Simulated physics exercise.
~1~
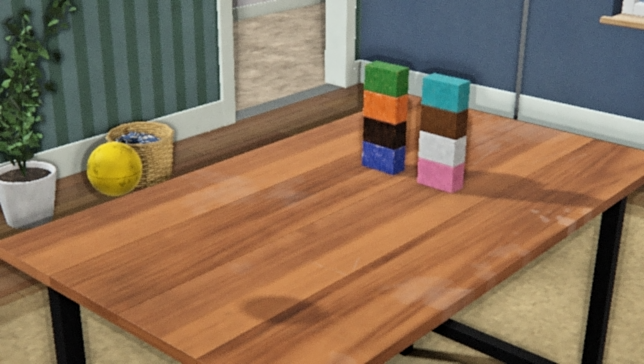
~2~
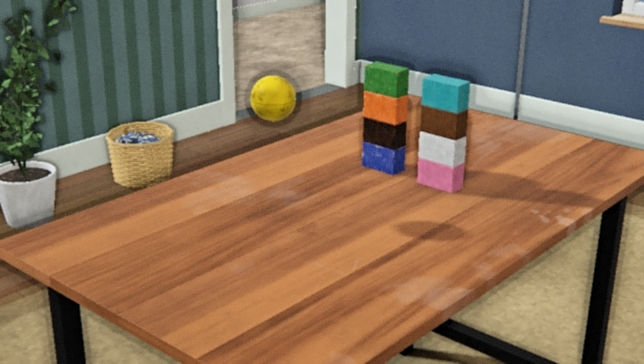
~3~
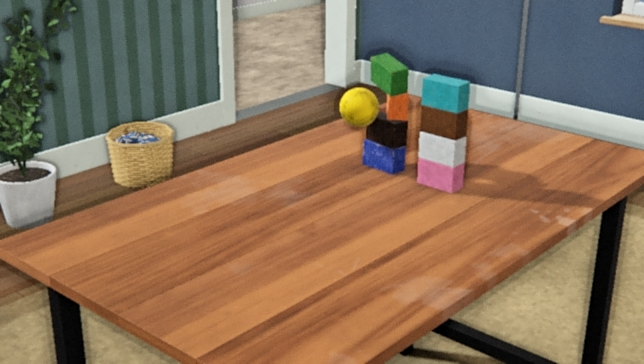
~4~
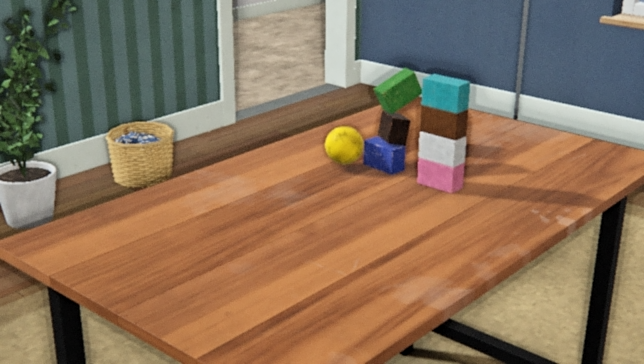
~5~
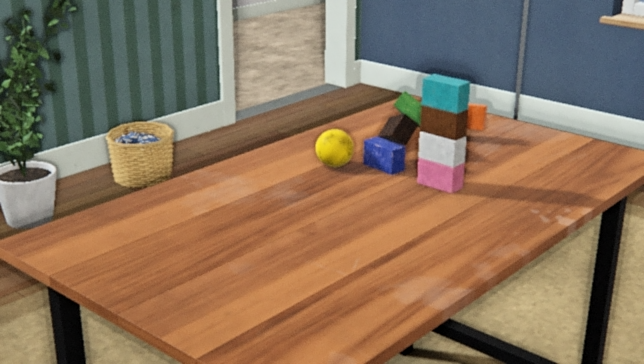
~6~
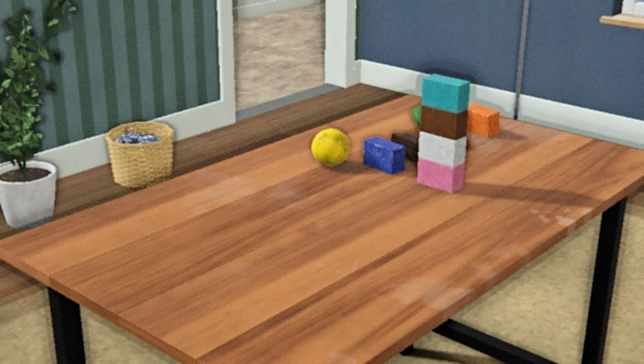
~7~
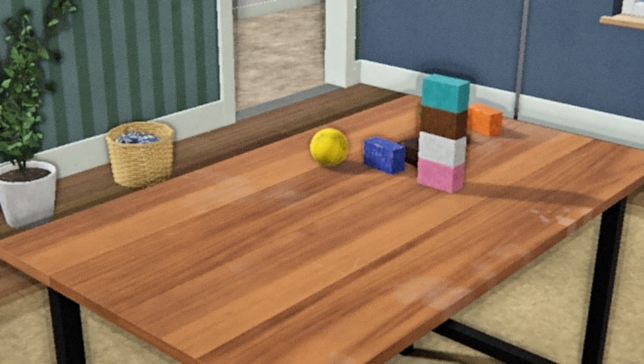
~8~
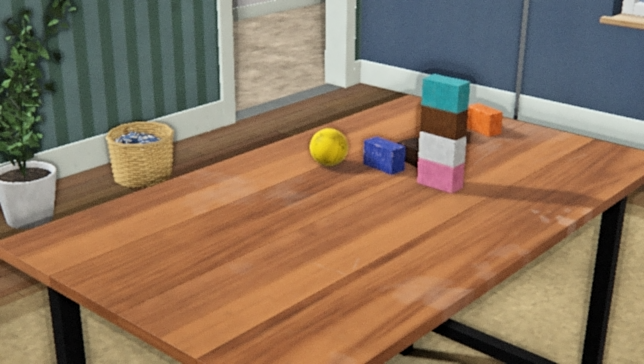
A stack of blocks collapses when a yellow ball hits it, leaving the neighboring stack standing.
